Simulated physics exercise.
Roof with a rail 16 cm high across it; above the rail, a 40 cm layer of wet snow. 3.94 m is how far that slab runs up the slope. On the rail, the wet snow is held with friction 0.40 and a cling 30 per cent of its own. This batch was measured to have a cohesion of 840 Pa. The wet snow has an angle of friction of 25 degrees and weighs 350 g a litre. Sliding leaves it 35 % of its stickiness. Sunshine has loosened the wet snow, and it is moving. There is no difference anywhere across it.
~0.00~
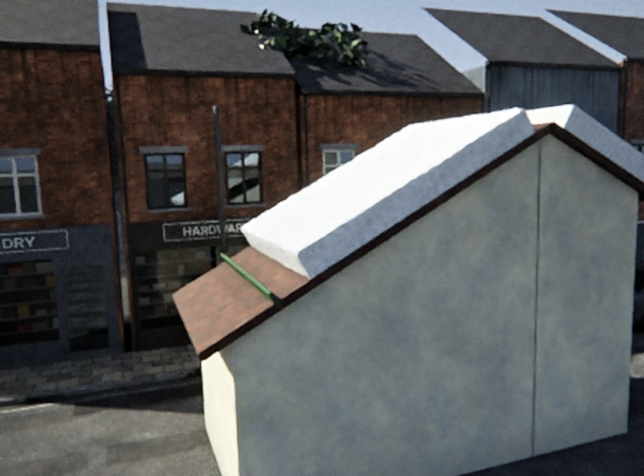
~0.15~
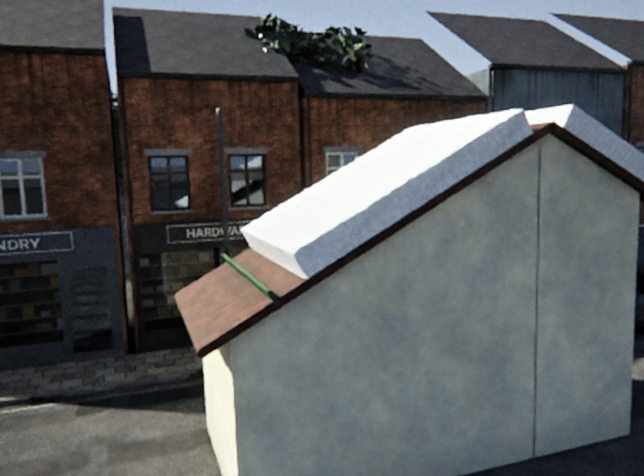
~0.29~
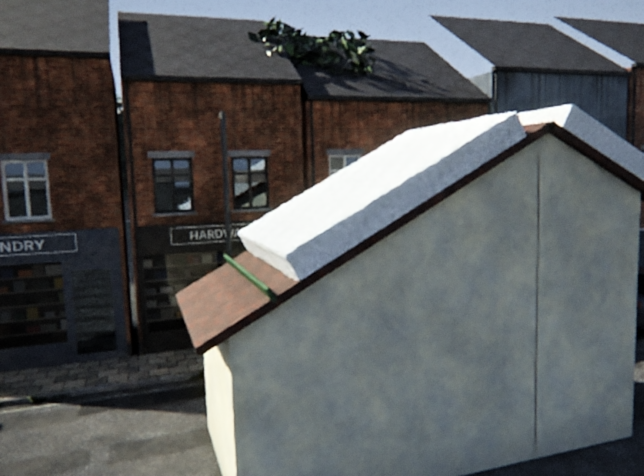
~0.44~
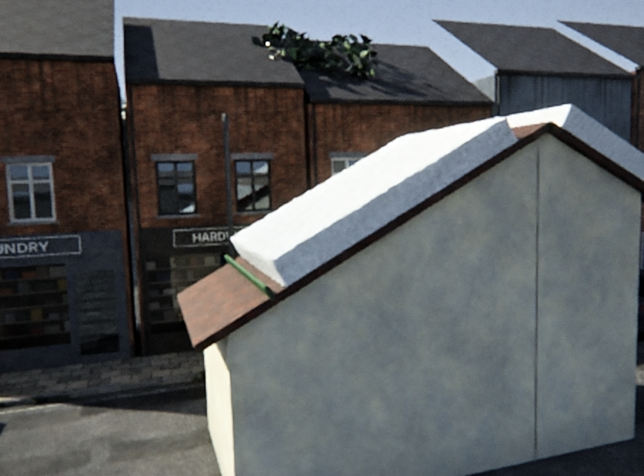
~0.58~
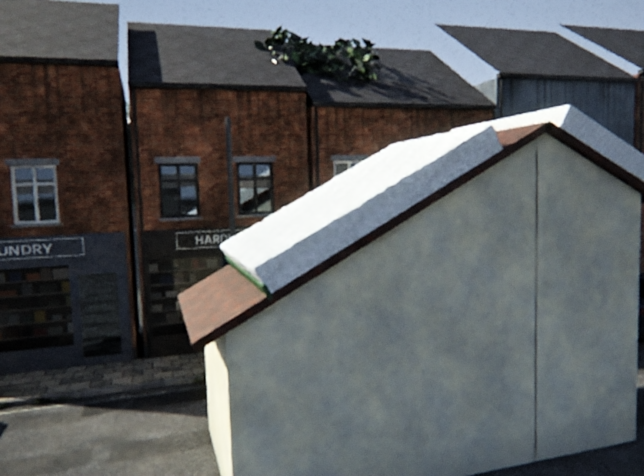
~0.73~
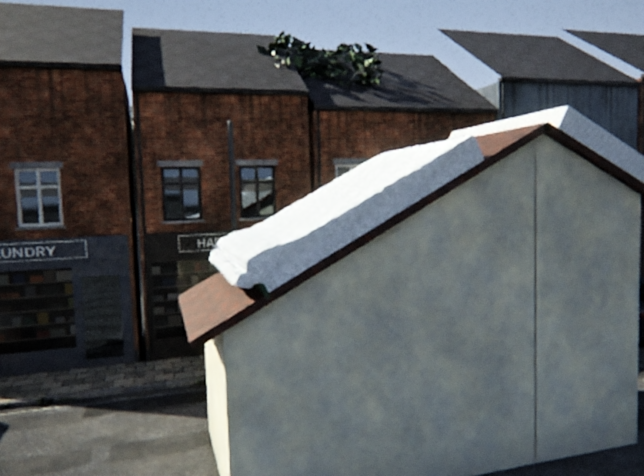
On a pale building's brown roof, opposite a row of brick shops, a thick white layer of snow slid slowly down to the left, reached the low green rail, and pushed over it, its lower edge cracking.
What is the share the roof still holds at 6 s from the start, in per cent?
About 33 %.
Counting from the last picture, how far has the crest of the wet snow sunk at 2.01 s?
Measured change: About 1.0 m.
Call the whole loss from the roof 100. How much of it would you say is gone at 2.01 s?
Roughly 70 per cent.
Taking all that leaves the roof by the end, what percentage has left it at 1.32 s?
Roughly 20 percent.
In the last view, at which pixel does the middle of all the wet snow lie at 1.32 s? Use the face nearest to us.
I'd place it around (292, 260).
By 1.32 s, 90 % of the snow is on the roof.
By 2.01 s, 56 % of the snow is on the roof.
By 2.71 s, 39 % of the snow is on the roof.
By 3.40 s, 34 % of the snow is on the roof.
By 6.00 s, at the end, 33 % of the snow is on the roof.
